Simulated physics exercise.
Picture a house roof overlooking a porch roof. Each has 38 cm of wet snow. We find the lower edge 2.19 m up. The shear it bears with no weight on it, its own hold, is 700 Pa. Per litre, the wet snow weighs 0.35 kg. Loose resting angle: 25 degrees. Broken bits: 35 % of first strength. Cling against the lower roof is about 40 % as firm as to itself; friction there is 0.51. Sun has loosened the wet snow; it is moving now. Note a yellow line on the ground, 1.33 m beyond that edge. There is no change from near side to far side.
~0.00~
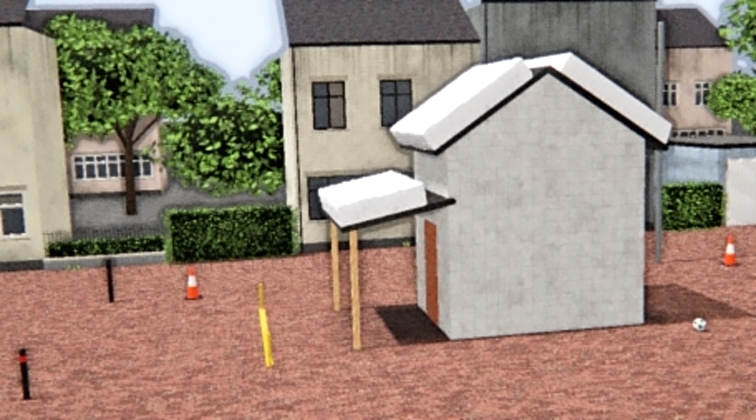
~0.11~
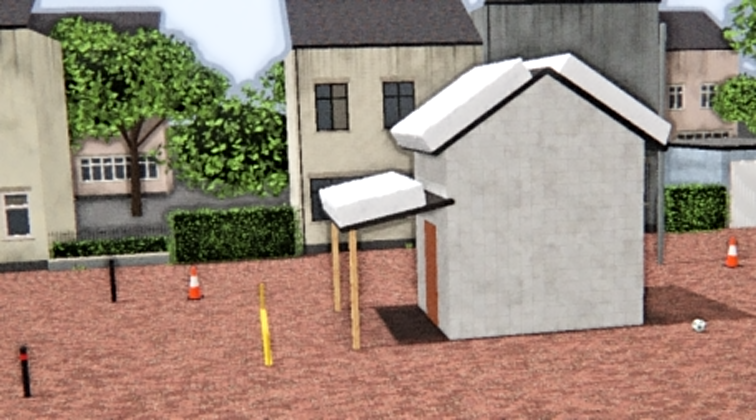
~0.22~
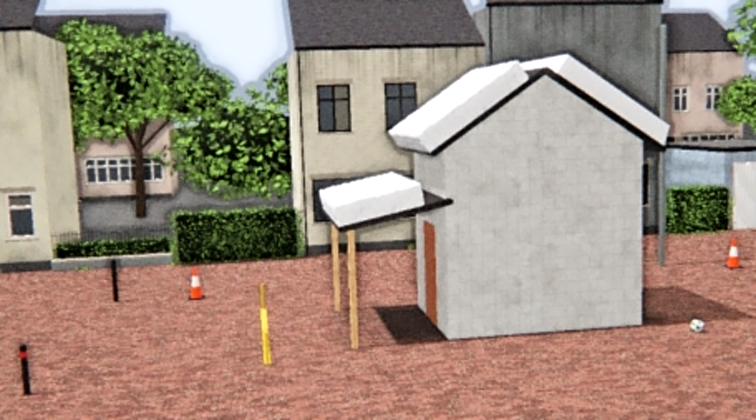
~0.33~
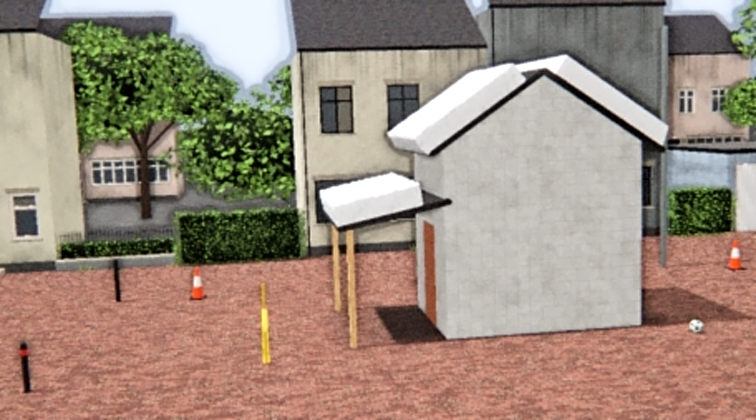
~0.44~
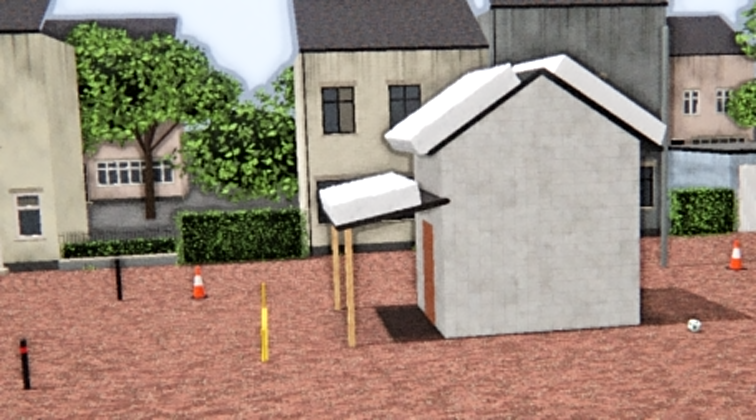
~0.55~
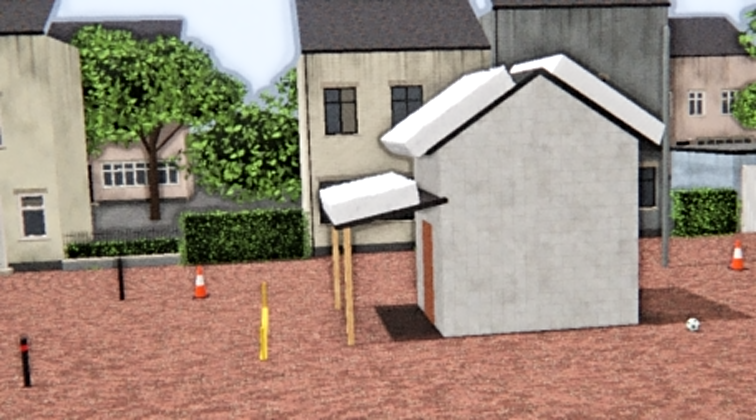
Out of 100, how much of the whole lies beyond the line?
About 3 %.
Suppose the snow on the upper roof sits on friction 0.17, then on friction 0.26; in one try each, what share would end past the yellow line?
Respectively near 20 % and near 16 %.
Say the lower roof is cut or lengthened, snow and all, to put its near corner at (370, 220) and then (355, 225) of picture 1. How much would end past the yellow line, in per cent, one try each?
16 %, then 6 %.
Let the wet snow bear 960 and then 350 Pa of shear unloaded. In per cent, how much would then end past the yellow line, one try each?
Going in order, it's 1 % and then 20 %.
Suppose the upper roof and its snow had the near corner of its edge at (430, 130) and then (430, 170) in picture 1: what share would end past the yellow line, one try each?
It would be 20 percent for the first setting and 0 percent for the second.
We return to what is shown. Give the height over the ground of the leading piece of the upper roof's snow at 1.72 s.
About 2.6 m.
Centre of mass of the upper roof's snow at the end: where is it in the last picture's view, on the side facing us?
(361, 236) or thereabouts.
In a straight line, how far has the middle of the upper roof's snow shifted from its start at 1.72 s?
Straight-line shift: Around 1.8 m.
By 1.09 s, none is below the lower edge and 0 % is past the line.
By 1.72 s, none is below the lower edge and 0 % is past the line.
By 2.36 s, 5 % is below the lower edge and 0 % is past the line.
By 3.00 s, 22 % is below the lower edge and 1 % is past the line.
By 5.30 s, at the end, 30 % is below the lower edge and 3 % is past the line.
